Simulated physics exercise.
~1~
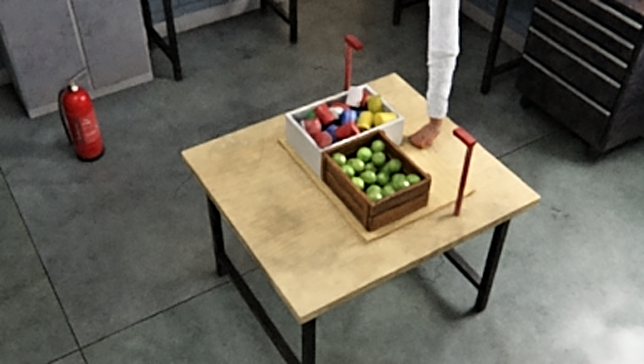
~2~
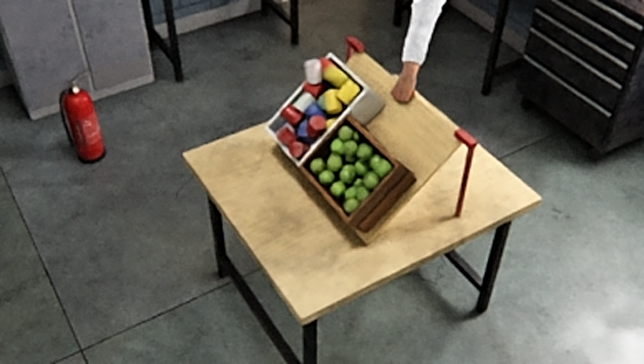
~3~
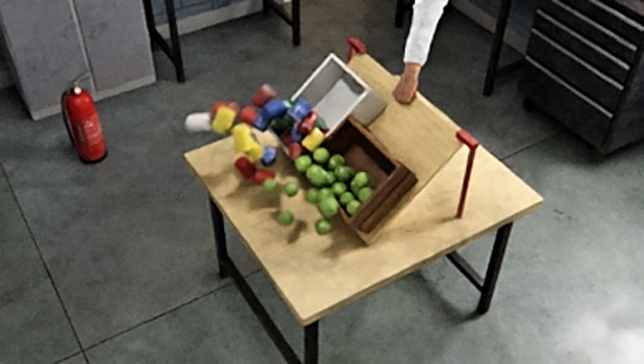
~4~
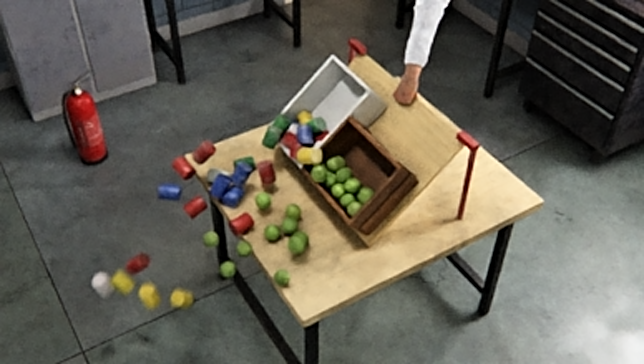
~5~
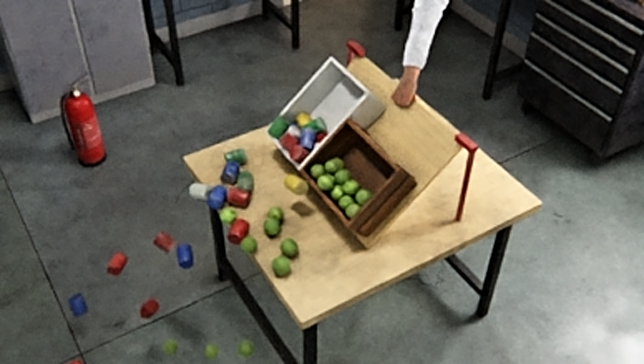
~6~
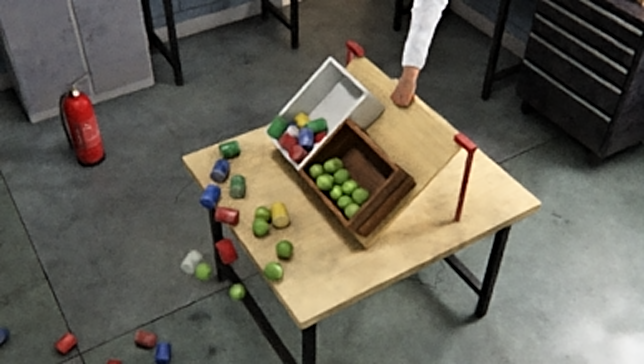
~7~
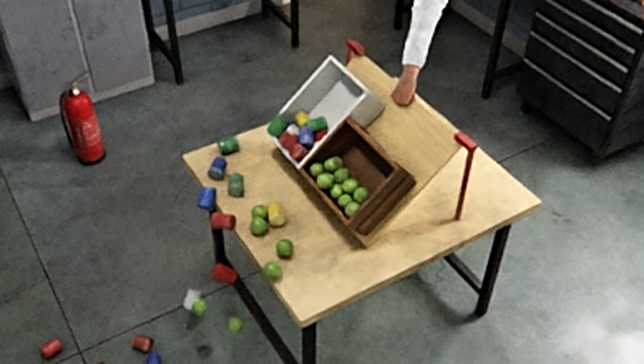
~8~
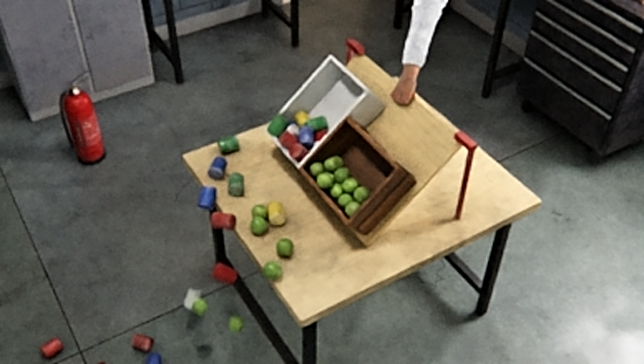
Colourful jars and green apples tumbling left off a table as a hand tilts a hinged board, some staying in both baskets.
